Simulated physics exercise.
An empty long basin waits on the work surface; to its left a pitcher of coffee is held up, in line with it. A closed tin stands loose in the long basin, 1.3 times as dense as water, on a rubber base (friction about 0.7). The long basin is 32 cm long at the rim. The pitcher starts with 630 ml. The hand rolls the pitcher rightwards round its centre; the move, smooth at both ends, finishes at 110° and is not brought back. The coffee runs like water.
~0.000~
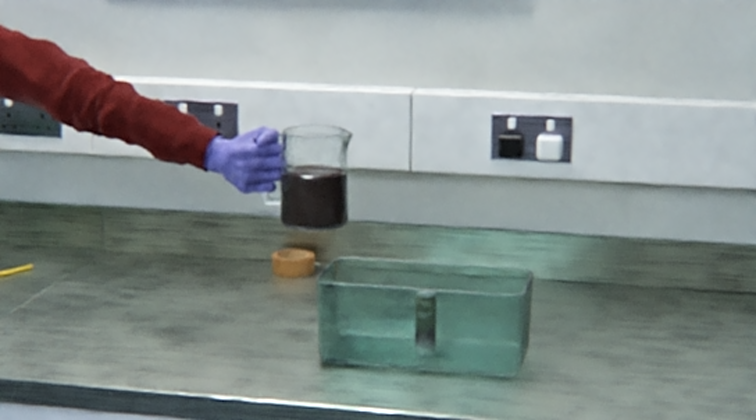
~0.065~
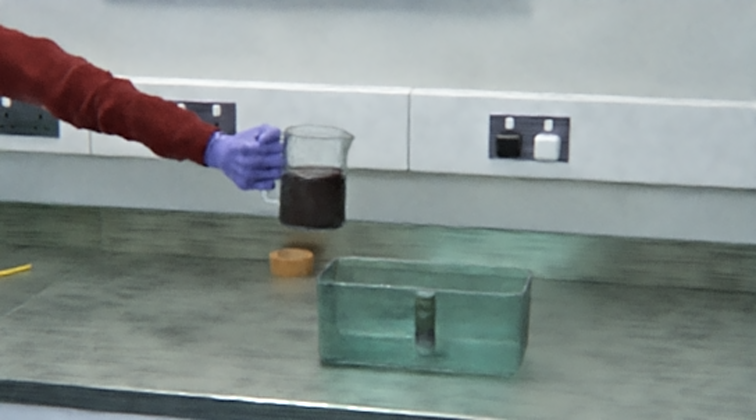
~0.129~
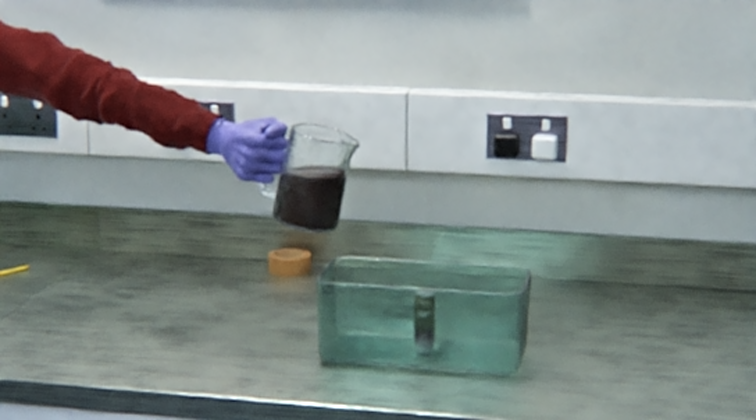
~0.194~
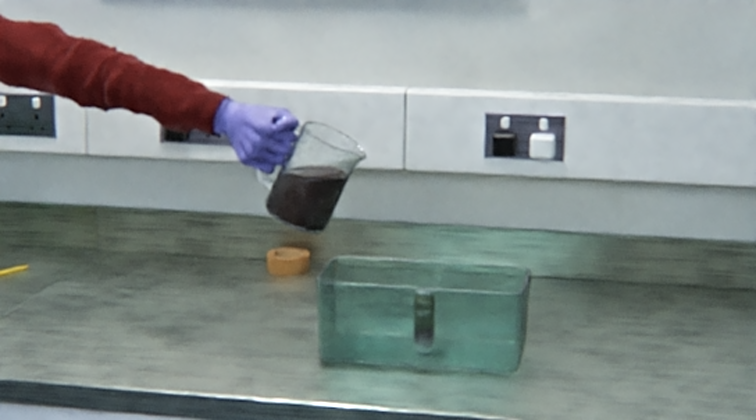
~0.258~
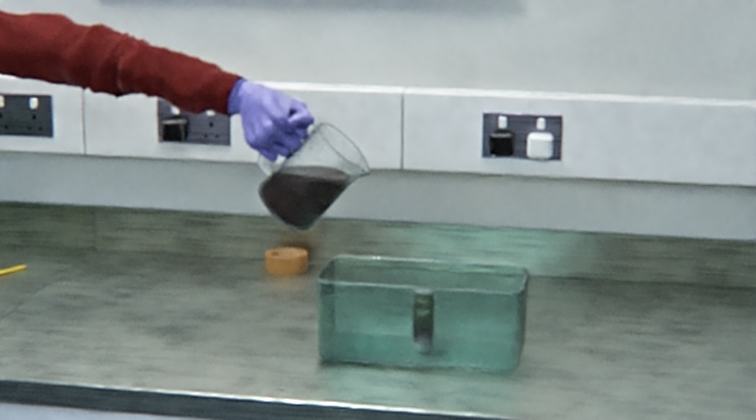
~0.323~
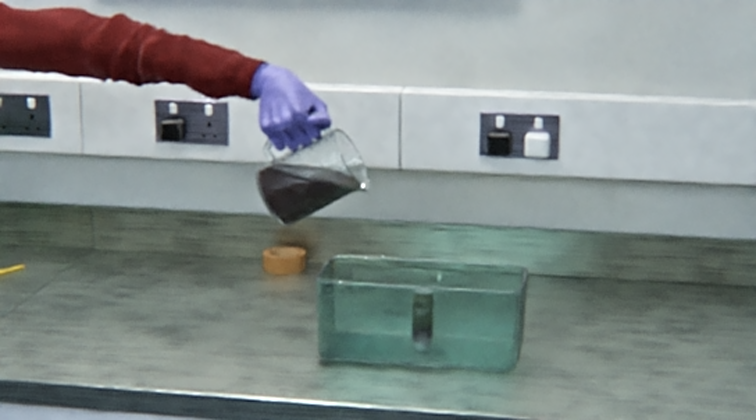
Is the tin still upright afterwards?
The tin falls.
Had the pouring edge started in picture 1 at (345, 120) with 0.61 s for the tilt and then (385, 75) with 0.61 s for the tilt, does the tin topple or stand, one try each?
First it goes over; then it stays up.
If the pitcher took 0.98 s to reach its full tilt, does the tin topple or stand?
Then it topples.
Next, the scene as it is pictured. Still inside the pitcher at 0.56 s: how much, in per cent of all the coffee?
Near 64 in a hundred.
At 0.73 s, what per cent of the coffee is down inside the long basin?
About 64 per cent.
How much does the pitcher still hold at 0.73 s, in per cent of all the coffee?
About 20 per cent.
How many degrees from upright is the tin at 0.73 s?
It is at some 0°.
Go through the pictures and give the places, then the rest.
The first picture shows tilt 0°; pouring edge (352, 134); surface from (286, 169) to (345, 172); the long basin's rim runs from (326, 270) to (528, 284); the tin's top is at (426, 296).
The second picture shows tilt 3°; pouring edge (354, 137); surface from (286, 169) to (345, 172).
The third picture shows tilt 12°; pouring edge (360, 144); surface from (284, 171) to (346, 172).
The fourth picture shows tilt 25°; pouring edge (367, 156); surface from (279, 180) to (348, 173).
The fifth picture shows tilt 42°; pouring edge (370, 173); surface from (267, 179) to (351, 176).
The sixth picture shows tilt 60°; pouring edge (369, 191); surface from (262, 167) to (360, 183).
Then, 0.56 s in, the tilt is 108° and 63 per cent is still to pour; the tin stands where it began.
Then, 0.73 s in, the tilt is 110° and 20 per cent is still to pour; the tin stands 1 cm from where it began.
Then, 0.91 s in, the tilt is 110° and 4 per cent is still to pour; the tin leans 17°.
Then, 1.11 s in, the tilt is 110° and 0 per cent is still to pour; the tin lies on its side.
Finally, the tin lies on its side.
